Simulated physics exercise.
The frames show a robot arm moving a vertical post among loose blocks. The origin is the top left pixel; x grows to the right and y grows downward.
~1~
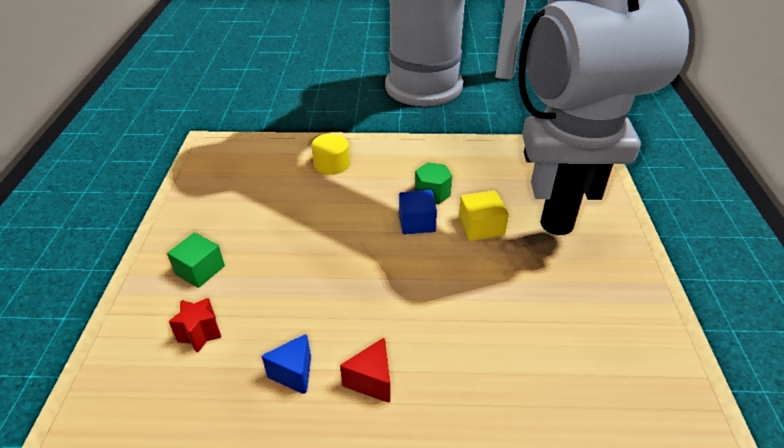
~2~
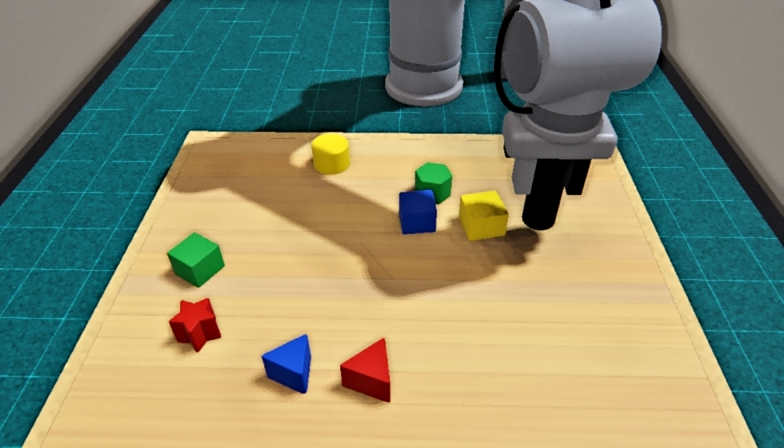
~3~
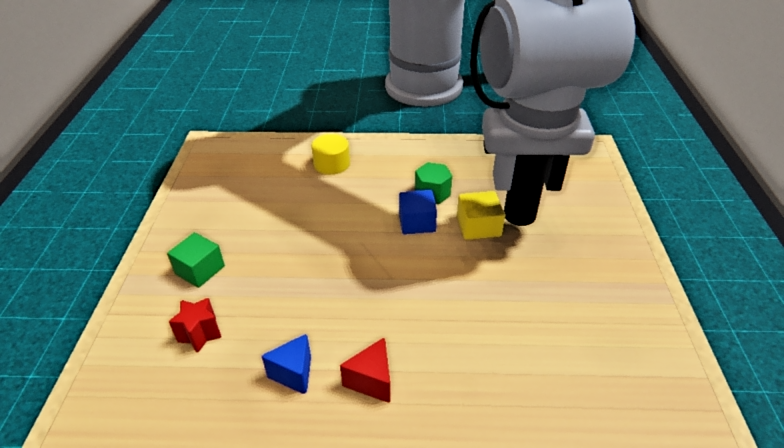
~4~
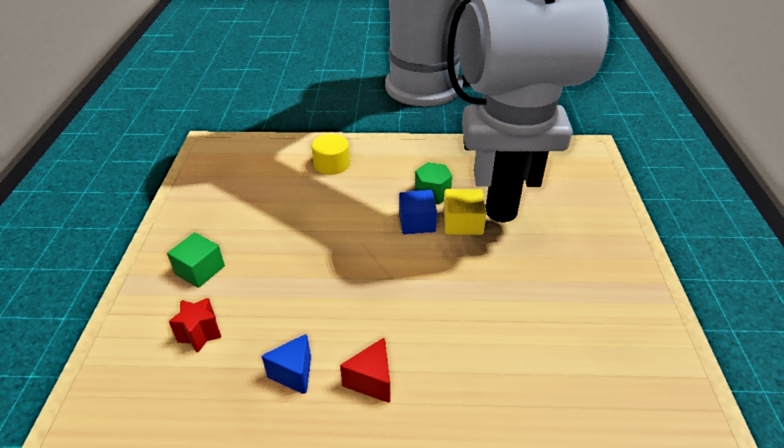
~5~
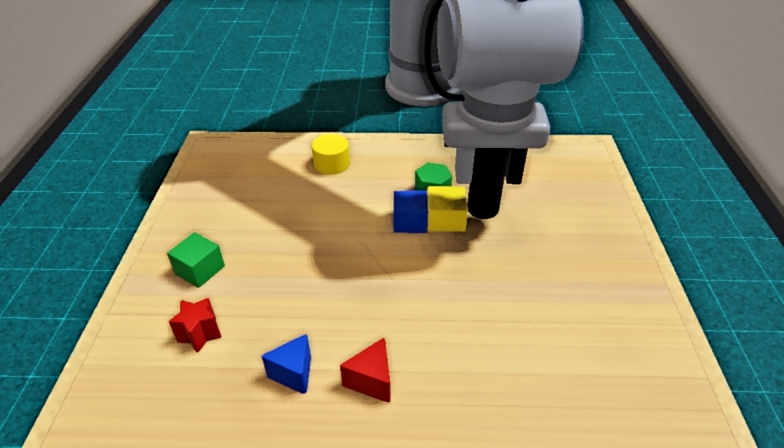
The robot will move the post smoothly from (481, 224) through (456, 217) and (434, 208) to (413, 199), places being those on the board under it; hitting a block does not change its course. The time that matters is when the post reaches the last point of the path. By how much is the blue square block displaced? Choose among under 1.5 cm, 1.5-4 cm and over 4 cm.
Answer: More than 4 cm.
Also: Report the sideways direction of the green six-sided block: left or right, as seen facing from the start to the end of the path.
It is displaced to the right.
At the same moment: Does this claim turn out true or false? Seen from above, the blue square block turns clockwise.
The claim does not hold.
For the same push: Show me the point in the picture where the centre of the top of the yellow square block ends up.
The middle of its top is at (379, 186).
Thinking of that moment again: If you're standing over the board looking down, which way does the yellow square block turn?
The answer is counter-clockwise.
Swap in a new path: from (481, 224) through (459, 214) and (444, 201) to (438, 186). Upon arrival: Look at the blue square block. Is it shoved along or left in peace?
In the end it has been moved.
What follows on the original path. Halfway along, post (446, 198); blue square block (375, 199); green six-sided block (431, 169); yellow square block (411, 192).
At the end, post (413, 184); blue square block (352, 202), turned 35° anticlockwise; green six-sided block (422, 160), turned 70° clockwise; yellow square block (379, 186), turned 35° anticlockwise.
